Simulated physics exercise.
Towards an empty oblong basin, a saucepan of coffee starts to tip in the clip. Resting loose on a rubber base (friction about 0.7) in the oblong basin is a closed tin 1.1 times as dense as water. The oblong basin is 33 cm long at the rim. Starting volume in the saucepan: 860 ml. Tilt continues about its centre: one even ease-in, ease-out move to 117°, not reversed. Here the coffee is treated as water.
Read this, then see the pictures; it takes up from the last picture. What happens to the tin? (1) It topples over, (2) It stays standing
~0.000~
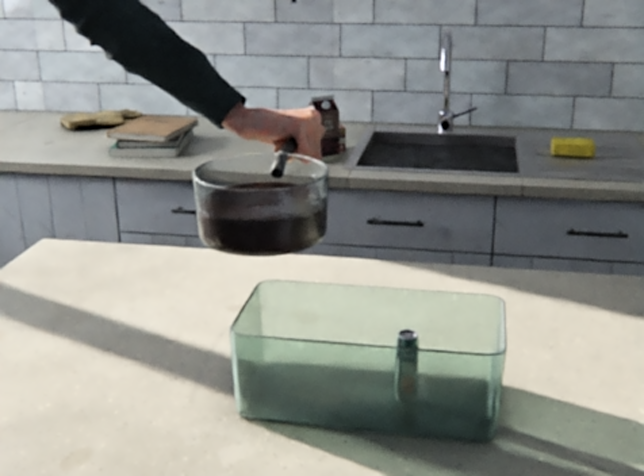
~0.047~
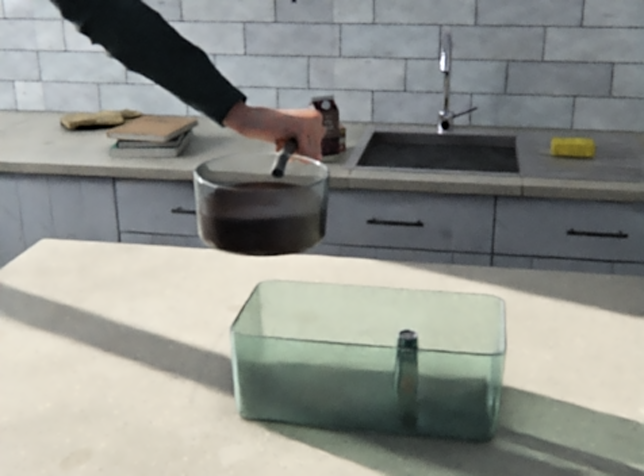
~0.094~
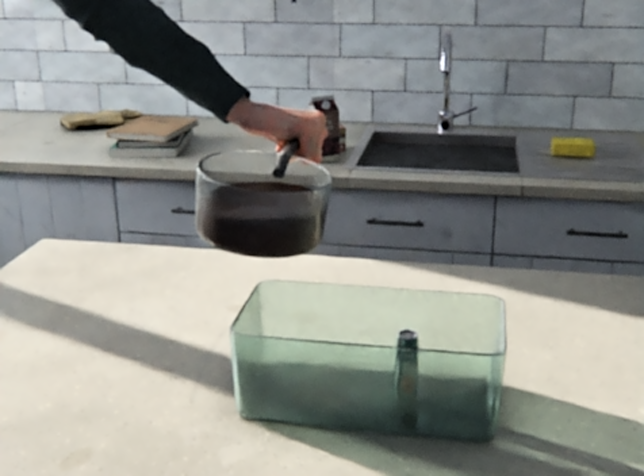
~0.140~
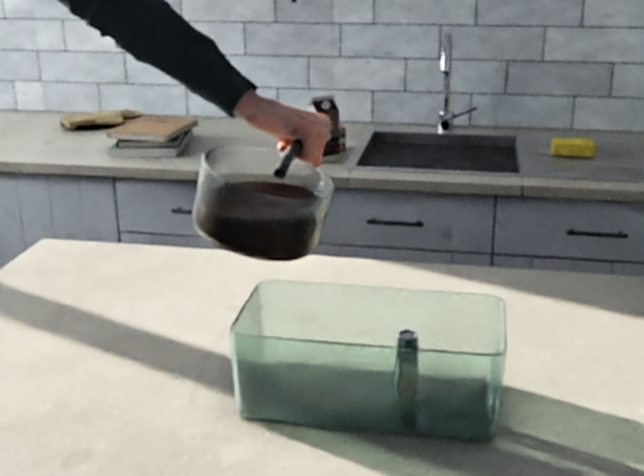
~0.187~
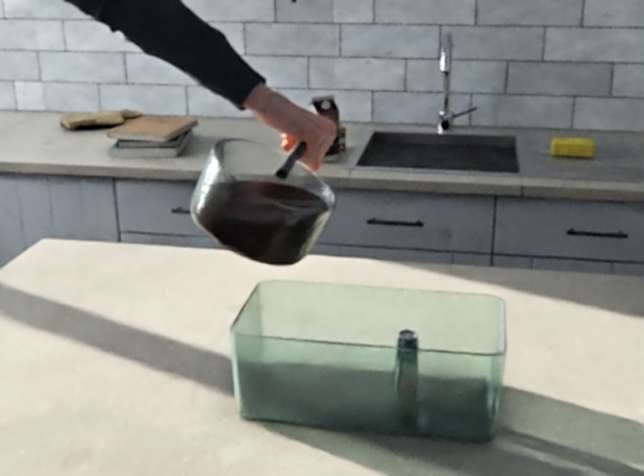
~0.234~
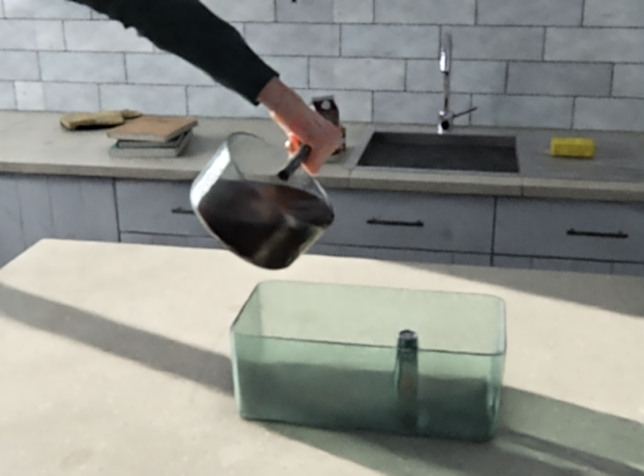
The answer is 2.
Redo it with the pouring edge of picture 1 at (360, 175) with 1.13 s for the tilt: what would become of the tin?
Then it goes over.
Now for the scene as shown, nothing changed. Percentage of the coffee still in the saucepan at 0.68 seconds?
Close to 3 percent of the total.
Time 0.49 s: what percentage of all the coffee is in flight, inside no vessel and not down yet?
Roughly 42 percent.
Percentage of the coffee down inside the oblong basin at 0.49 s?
Around 40%.
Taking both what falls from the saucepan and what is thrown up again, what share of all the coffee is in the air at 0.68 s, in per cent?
Airborne fraction: Approx. 5 %.
Then, 0.49 s in, the tilt is 109° and 19 per cent is still to pour; the tin stands where it began.
Then, 0.68 s in, the tilt is 117° and 3 per cent is still to pour; the tin stands where it began.
Then, 0.88 s in, the tilt is 117° and 0 per cent is still to pour; the tin stands where it began.
Then, 1.09 s in, the tilt is 117° and 0 per cent is still to pour; the tin stands where it began.
Finally, the tin stands where it began.
